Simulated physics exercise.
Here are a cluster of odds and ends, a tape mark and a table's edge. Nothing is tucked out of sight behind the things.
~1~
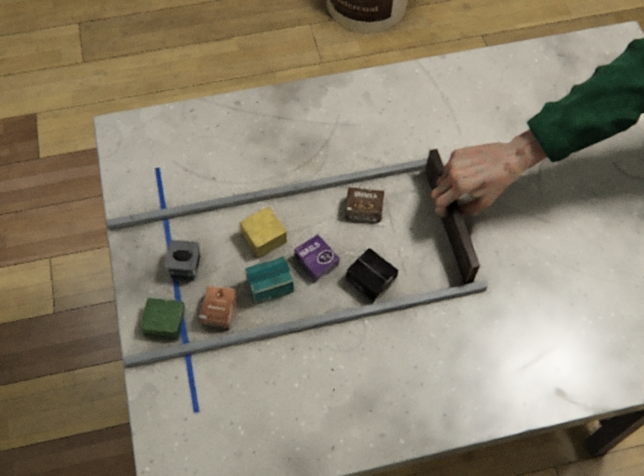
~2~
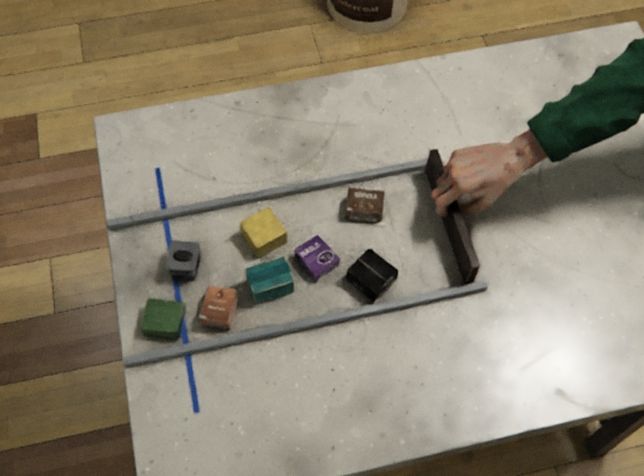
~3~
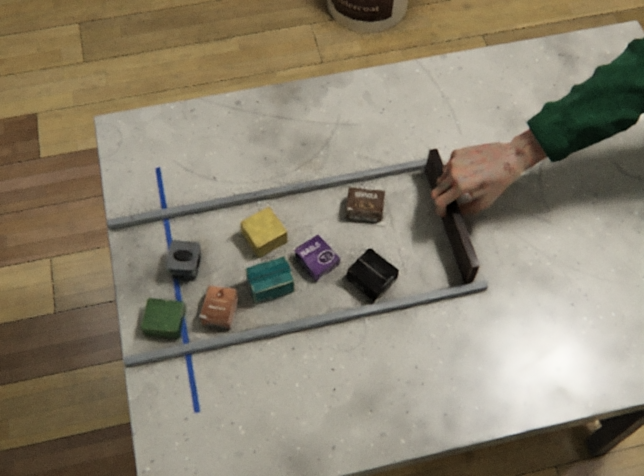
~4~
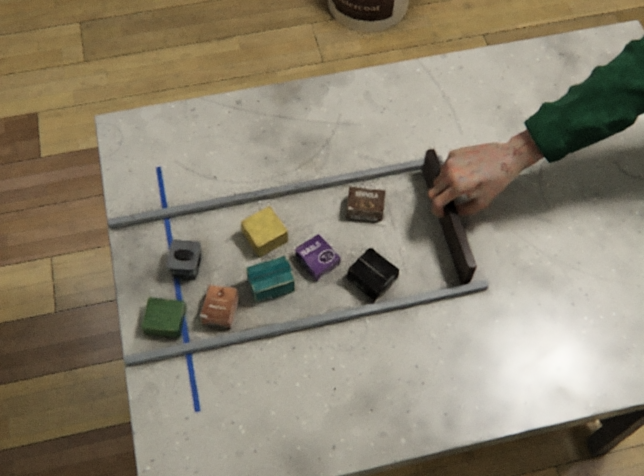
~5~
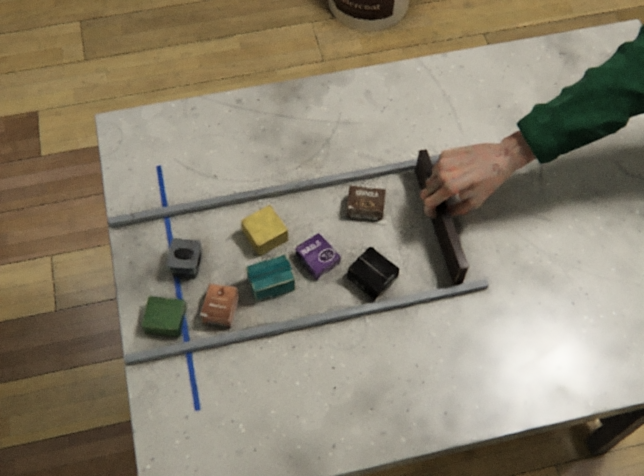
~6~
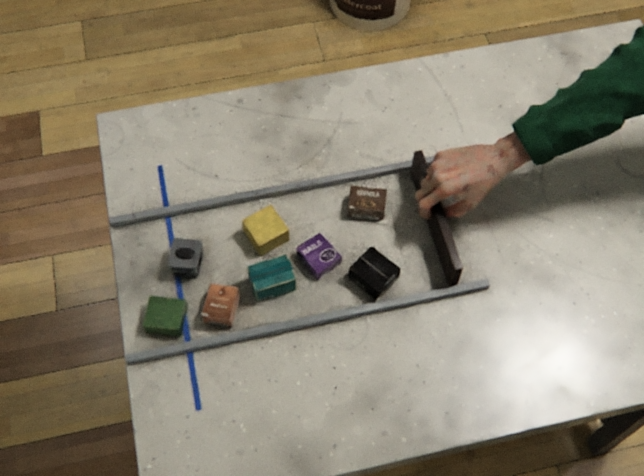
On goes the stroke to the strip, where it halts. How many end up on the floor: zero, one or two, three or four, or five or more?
Three or four.
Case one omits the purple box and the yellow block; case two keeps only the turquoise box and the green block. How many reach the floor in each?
You'd see 2 fallen, and 1 in the other try.
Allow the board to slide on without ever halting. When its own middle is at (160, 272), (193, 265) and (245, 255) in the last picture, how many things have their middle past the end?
5, 3, 0.
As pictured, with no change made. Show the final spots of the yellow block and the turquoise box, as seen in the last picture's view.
(117, 258) and (123, 305), approximately.
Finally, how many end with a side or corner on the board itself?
That would be 3 of them.
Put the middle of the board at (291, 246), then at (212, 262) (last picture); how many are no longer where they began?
The number moved is 6 and then 8.
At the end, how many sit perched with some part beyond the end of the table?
The figure is 2.
A little later, none off yet; green block at rest near (166, 316); grey case at rest near (186, 258); orange box at rest near (221, 305).
Next, none off yet; green block at rest near (165, 316); grey case at rest near (186, 258); orange box shifted a little near (203, 313).
Later still, one off so far; green block on its side near (104, 363); grey case shifted well along near (126, 275); orange box shifted well along near (132, 330).
When it is over, the number that fall off is three or four; down, orange box, grey case and green block.
